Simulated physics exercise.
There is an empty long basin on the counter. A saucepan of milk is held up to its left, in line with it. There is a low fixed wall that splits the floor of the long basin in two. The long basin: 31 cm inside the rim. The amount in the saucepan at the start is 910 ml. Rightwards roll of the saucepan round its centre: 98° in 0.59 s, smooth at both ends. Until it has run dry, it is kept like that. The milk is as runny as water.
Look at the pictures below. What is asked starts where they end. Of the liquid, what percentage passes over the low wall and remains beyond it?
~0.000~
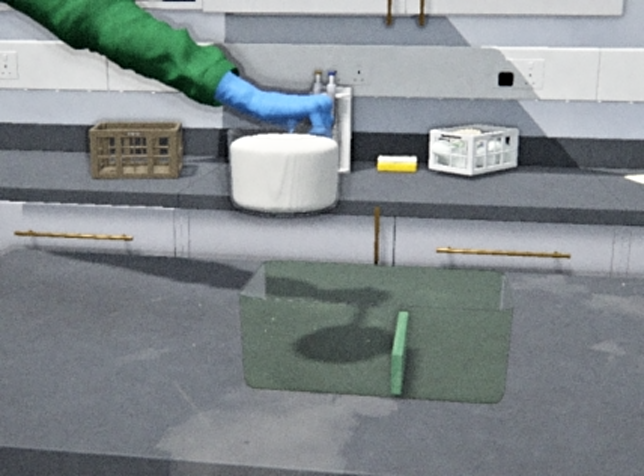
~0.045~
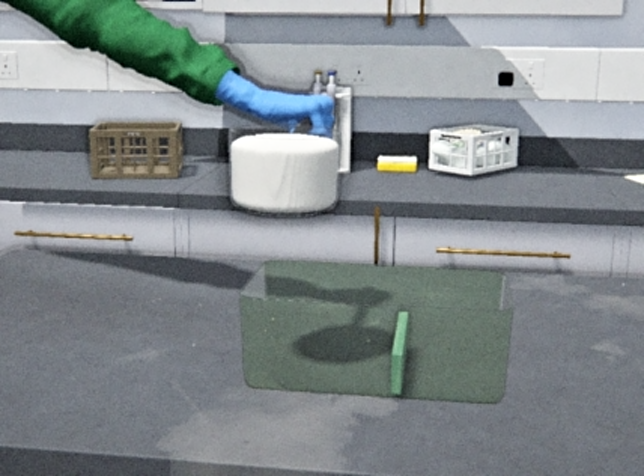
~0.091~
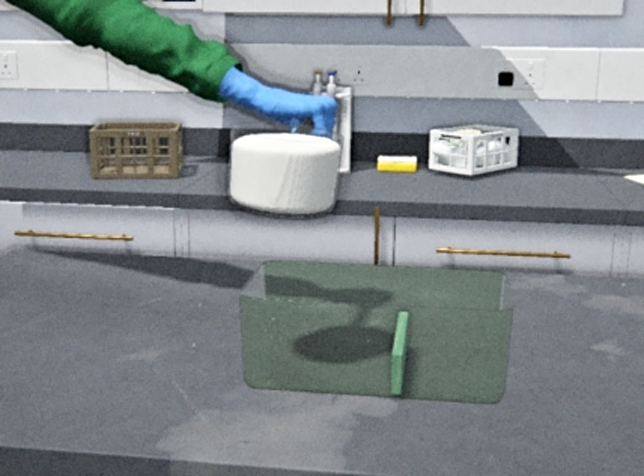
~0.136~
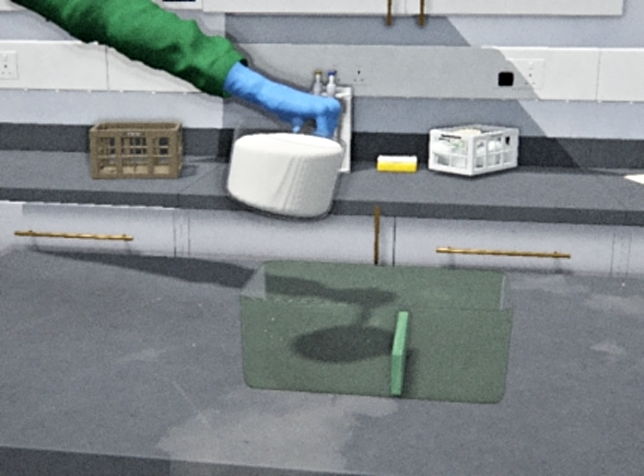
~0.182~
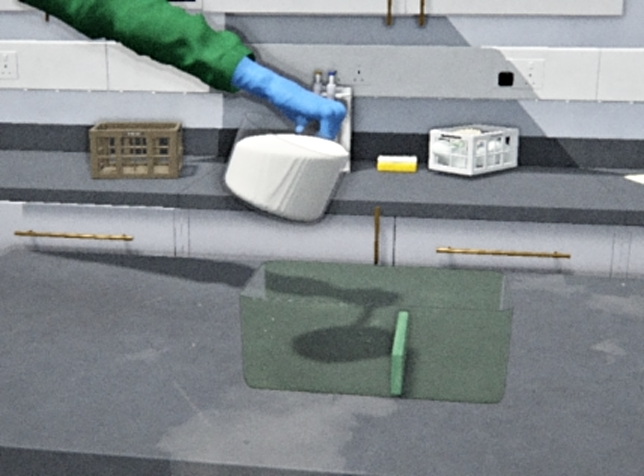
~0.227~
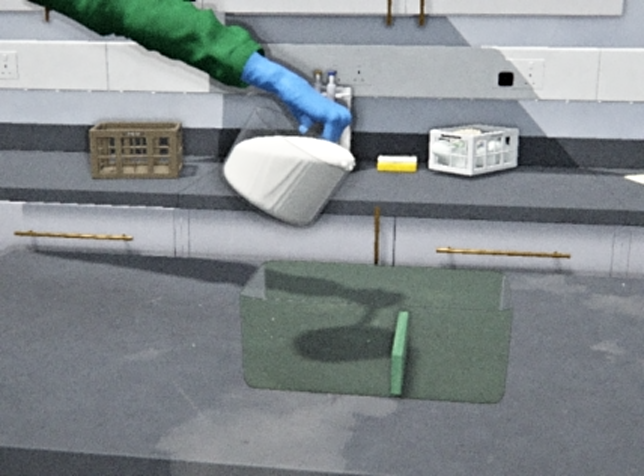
The far part has about 33 per cent.
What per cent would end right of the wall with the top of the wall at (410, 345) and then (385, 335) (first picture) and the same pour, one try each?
Try 1: 25 %; try 2: 65 %.
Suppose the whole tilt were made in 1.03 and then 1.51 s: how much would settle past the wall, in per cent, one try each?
Some 50 and 50 per cent, in that order.
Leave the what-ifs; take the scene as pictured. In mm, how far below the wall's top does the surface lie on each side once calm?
Roughly 28 mm on the left side and roughly 34 mm on the right.
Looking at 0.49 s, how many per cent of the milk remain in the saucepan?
Close to 44 percent of the liquid remains at that time.
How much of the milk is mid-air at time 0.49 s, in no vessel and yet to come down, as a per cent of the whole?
38 %.
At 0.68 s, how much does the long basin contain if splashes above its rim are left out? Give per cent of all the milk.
Roughly 76 per cent.
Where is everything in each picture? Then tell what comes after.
It leans 0°; its right rim is at (339, 134); the milk meets the walls at (234, 141) and (338, 144); the long basin's rim runs from (252, 279) to (509, 292); the wall's top is at (401, 333), in the first picture.
It leans 1°; its right rim is at (340, 136); the milk meets the walls at (235, 141) and (339, 144), in the second picture.
It leans 6°; its right rim is at (342, 140); the milk meets the walls at (236, 140) and (340, 145), in the third picture.
It leans 12°; its right rim is at (345, 147); the milk meets the walls at (238, 139) and (343, 148), in the fourth picture.
It leans 21°; its right rim is at (348, 157); the milk meets the walls at (238, 146) and (349, 150), in the fifth picture.
It leans 32°; its right rim is at (349, 169); the milk meets the walls at (234, 149) and (350, 160); 3 per cent is over the edge, in the sixth picture.
Then, 0.49 s in, the tilt is 91° and 44 per cent is still to pour, 8 is left of the wall and 11 right of it.
Then, 0.68 s in, the tilt is 98° and 12 per cent is still to pour, 43 is left of the wall and 34 right of it.
Then, 0.87 s in, the tilt is 98° and 3 per cent is still to pour, 57 is left of the wall and 32 right of it.
Then, 1.09 s in, the tilt is 98° and 1 per cent is still to pour, 64 is left of the wall and 33 right of it.
Finally, 65 per cent lies left of the wall, 33 right of it and 2 outside.
